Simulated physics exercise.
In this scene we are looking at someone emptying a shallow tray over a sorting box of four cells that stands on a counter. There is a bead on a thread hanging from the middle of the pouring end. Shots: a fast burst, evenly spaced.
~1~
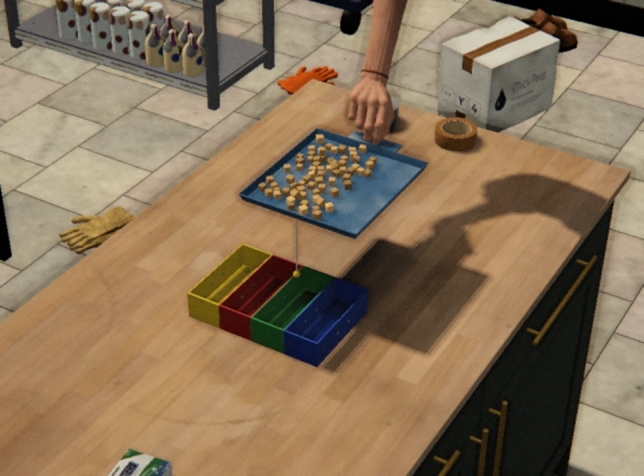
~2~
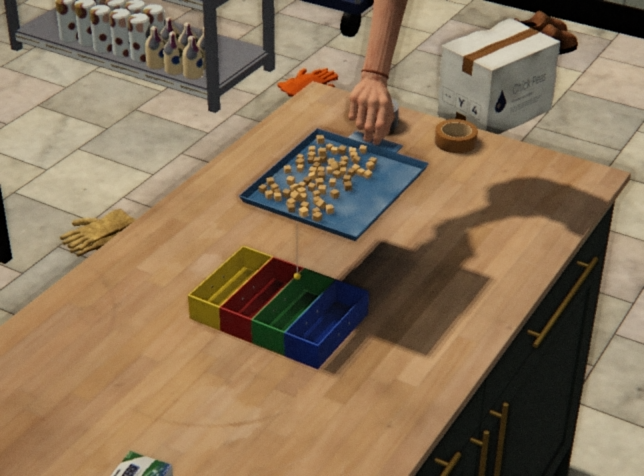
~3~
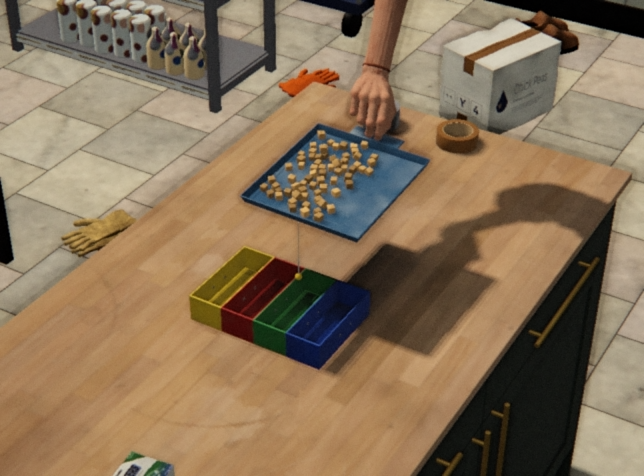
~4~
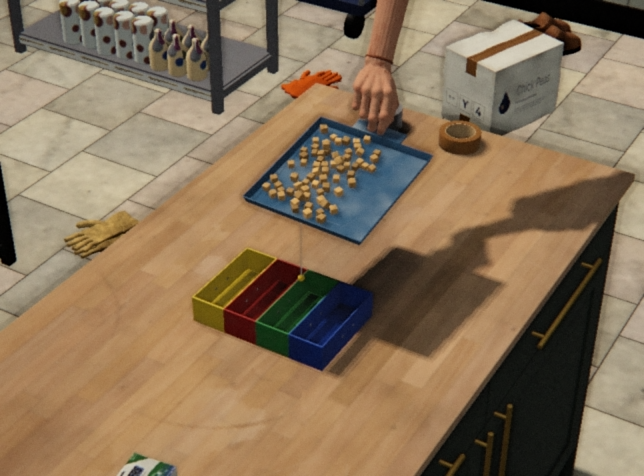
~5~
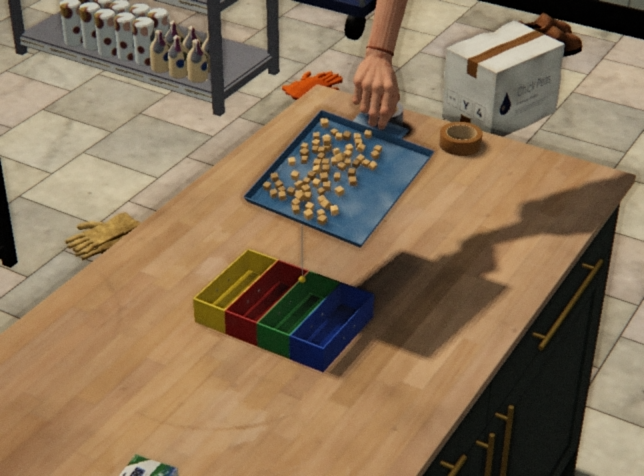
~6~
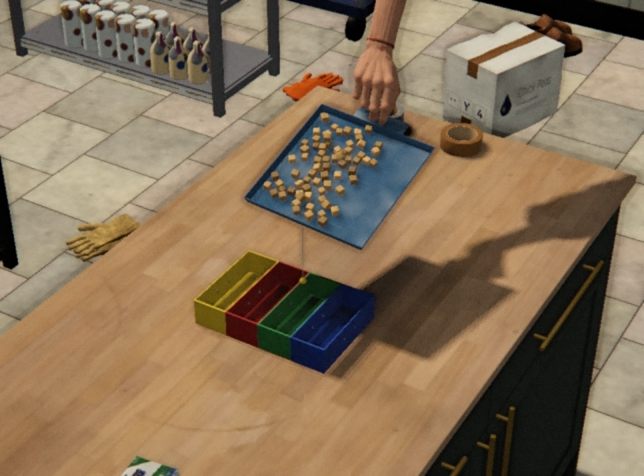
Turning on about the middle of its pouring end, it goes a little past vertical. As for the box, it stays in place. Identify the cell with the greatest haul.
Greatest haul: Blue.
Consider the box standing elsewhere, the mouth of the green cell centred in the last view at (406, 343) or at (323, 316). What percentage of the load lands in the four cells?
About 70 in a hundred, then about 100 in a hundred.
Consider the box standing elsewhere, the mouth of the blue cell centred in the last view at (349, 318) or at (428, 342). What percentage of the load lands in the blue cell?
In turn 50 and 0 in a hundred.
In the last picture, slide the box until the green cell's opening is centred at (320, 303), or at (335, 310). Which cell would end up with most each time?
First place: Blue; second place: Green.
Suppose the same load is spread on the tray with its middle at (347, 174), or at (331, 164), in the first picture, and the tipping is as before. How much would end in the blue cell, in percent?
60 per cent for the first try, 50 per cent for the second.
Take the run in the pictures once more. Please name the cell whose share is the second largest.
Second place: The green cell.
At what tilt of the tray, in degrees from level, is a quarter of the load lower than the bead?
Around 70° at that moment.
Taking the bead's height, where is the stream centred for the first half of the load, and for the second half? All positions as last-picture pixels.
About (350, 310) to begin with, then about (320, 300).
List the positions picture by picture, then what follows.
Corners of the pouring end (243, 193) and (355, 232), level; middle of the load (321, 175), small wooden cubes; bead on its thread (297, 274); yellow cell (204, 308); red cell (235, 320); green cell (268, 333); blue cell (301, 346), in the first picture.
Corners of the pouring end (243, 195) and (356, 234), level; middle of the load (322, 176), in the second picture.
Corners of the pouring end (244, 195) and (357, 236), tipped barely, lowest at the right corner; middle of the load (323, 174), in the third picture.
Corners of the pouring end (247, 195) and (359, 239), tipped a little, lowest at the right corner; middle of the load (325, 172), in the fourth picture.
Corners of the pouring end (247, 196) and (360, 242), tipped a little, lowest at the right corner; middle of the load (326, 169), in the fifth picture.
Corners of the pouring end (248, 196) and (361, 245), tipped clearly, lowest at the right corner; middle of the load (327, 167); yellow cell (210, 315); red cell (242, 327); green cell (274, 340); blue cell (308, 353), in the sixth picture.
Just after the last frame, tray tipped steeply; the larger part on the tray; roughly a quarter falling or outside the box.
A moment on, tray tipped right over; roughly a third on the tray; about a tenth in the blue cell; just a few in the green cell; roughly half falling or outside the box.
Further on, tray tipped past a quarter turn; roughly half in the blue cell; roughly a quarter in the green cell; just a few in the red cell; roughly a quarter falling or outside the box.
When it is over, tray tipped past a quarter turn; roughly half in the blue cell; roughly a quarter in the green cell; just a few in the red cell; not one in the yellow cell; roughly a quarter outside the box.
